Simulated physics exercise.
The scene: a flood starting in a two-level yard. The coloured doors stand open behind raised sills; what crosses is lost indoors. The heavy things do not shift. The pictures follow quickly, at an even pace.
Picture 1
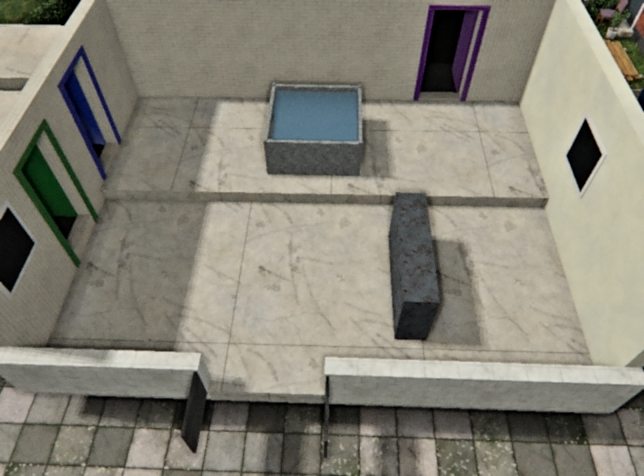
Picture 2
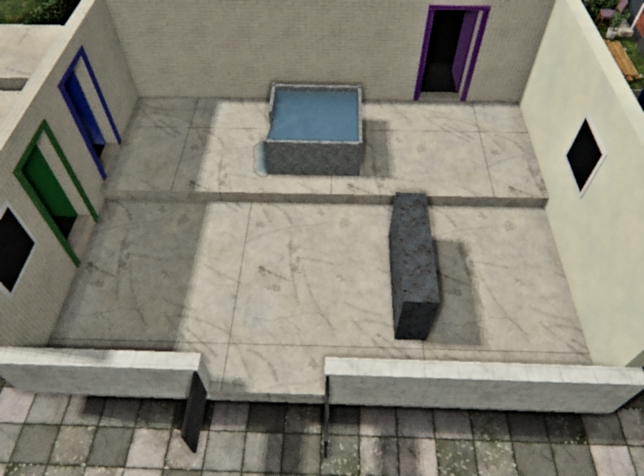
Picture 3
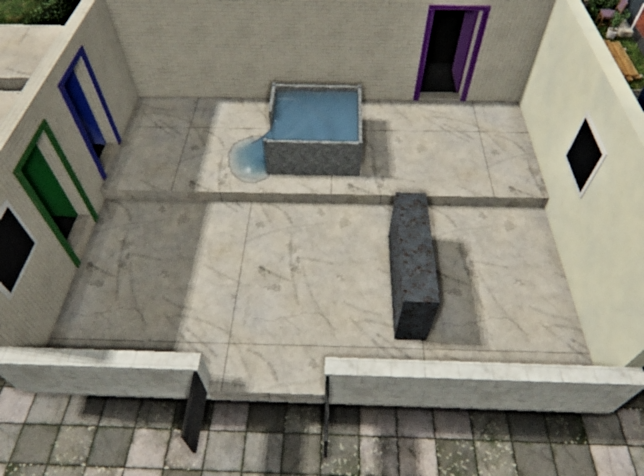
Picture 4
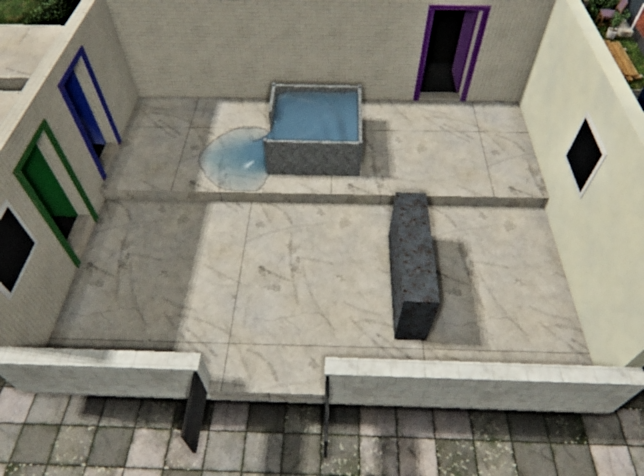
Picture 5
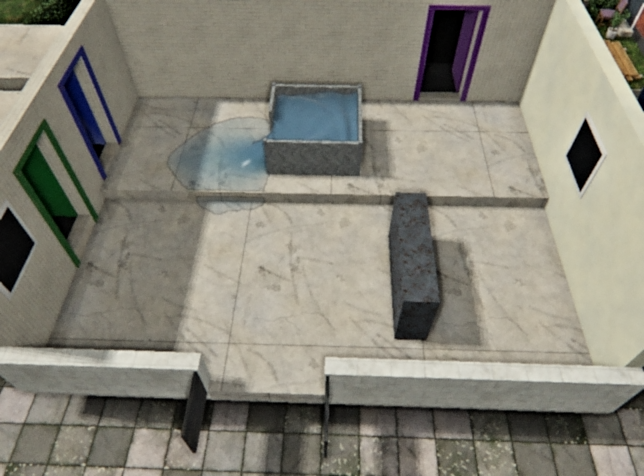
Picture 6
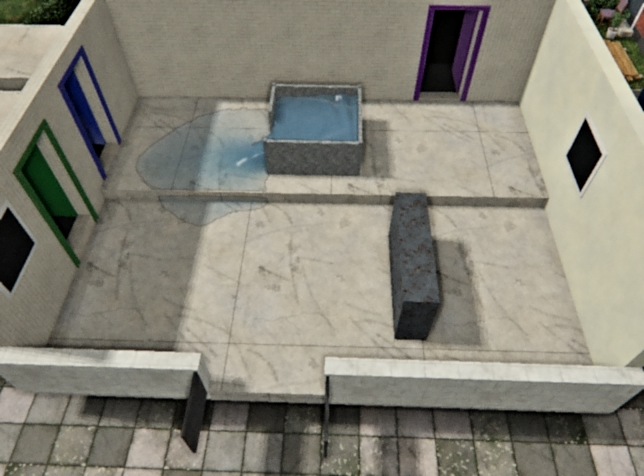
Water pours from the left side of a raised tank and spreads left across the yard.
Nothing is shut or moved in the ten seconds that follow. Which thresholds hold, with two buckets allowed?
The purple door admits no more than that; the green door admits no more than that; the blue door lets in a lot.
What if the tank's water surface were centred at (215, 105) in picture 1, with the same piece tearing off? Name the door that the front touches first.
I say the door marked blue.
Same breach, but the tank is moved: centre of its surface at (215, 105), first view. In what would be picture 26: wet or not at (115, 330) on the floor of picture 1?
There: Under water.
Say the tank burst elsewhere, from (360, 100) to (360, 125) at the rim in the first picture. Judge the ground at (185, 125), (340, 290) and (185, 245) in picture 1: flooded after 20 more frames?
One after the other: Clear, free of water, clear.
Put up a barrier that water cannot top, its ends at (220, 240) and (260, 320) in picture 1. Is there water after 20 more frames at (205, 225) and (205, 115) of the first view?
One after the other: Flooded, covered.
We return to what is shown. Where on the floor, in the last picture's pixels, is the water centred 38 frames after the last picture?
Around (212, 209).
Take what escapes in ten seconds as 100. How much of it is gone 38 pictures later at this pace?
I make it 80 per cent.
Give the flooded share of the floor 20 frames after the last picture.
About 30 per cent.
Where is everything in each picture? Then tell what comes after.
The first picture shows the water tank at (315, 116) is whole and still.
In the second picture, water pours out at (272, 146) and has run to (265, 175).
In the third picture, the front is at (232, 153), out from the gap at (272, 148).
In the fourth picture, water pours out at (272, 149) and has run to (203, 163).
In the fifth picture, water pours out at (272, 149) and has run to (173, 163).
In the sixth picture, water pours out at (272, 149) and has run to (141, 167).
A moment on, water covers 25 % of the floor; the purple door not reached, the green door wet at the sill, nothing in, the blue door over two buckets in.
Next, water covers 30 % of the floor; the purple door not reached, the green door wet at the sill, nothing in, the blue door far over two buckets in.
Then, water covers 30 % of the floor; the purple door not reached, the green door wet at the sill, nothing in, the blue door far over two buckets in.
Later, water covers 50 % of the floor; the purple door not reached, the green door wet at the sill, nothing in, the blue door far over two buckets in.
In the end, water covers 65 % of the floor; the purple door wet at the sill, nothing in, the green door wet at the sill, nothing in, the blue door far over two buckets in.
